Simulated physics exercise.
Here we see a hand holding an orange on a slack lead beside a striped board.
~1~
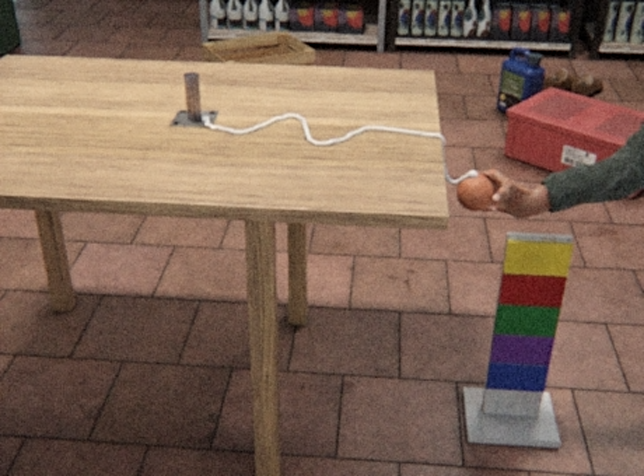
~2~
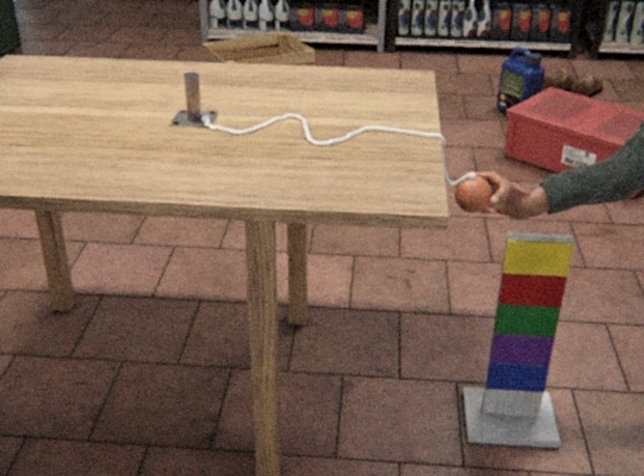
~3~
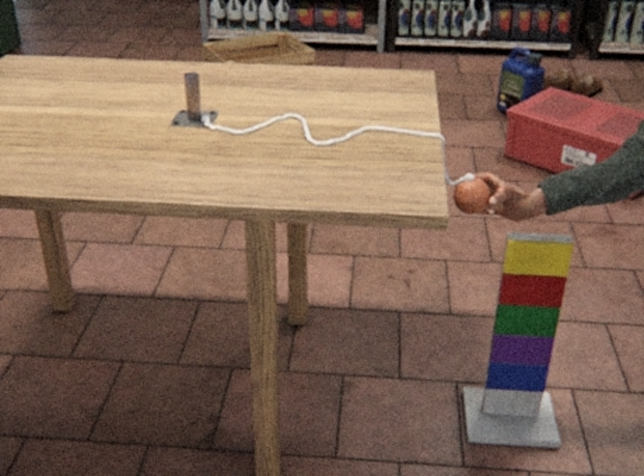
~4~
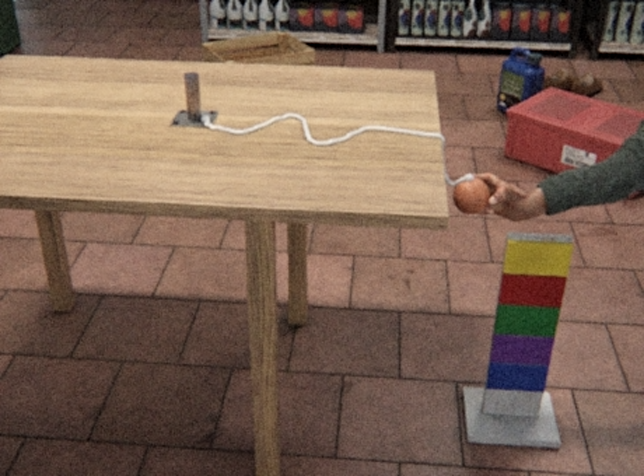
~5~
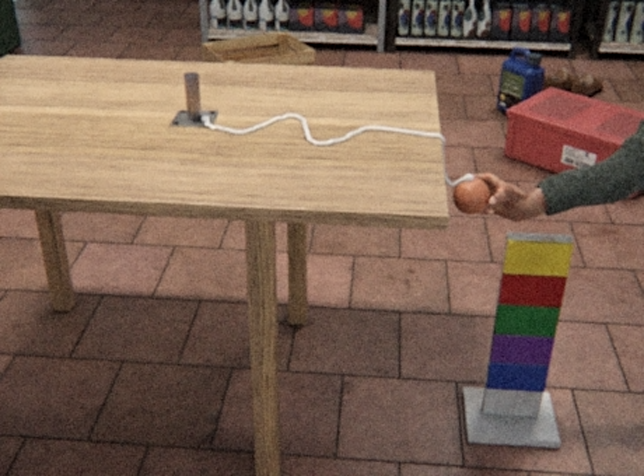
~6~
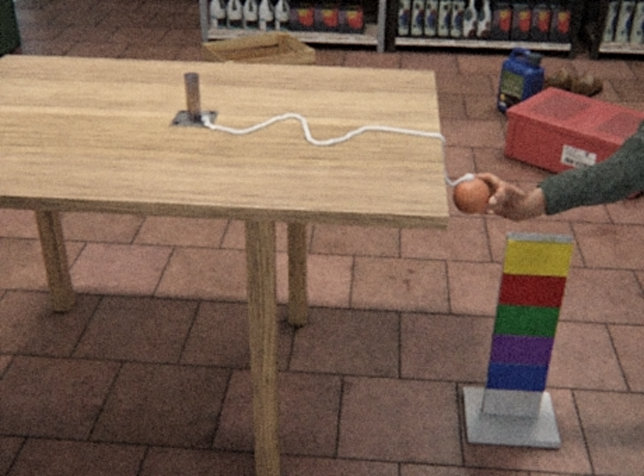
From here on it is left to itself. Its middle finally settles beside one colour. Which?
Green.
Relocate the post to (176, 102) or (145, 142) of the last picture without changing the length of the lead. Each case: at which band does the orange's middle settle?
Case by case: Red, then red.
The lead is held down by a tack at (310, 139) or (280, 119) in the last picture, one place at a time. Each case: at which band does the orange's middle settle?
For the first place it's yellow, and for the second red.
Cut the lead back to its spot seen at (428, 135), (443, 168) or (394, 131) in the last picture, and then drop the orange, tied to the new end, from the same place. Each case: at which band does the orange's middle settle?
First try: Yellow; second try: Red; third try: Above them all.
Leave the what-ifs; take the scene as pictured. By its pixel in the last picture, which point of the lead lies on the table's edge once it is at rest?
It lies at about (343, 140).
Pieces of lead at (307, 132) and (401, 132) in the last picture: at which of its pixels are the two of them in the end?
At (379, 132), then (439, 204).
Early on, orange near (429, 290); level with red.
Midway, orange near (437, 310); level with green.
Finally, orange near (428, 309); level with green. Its middle rests at the green band.
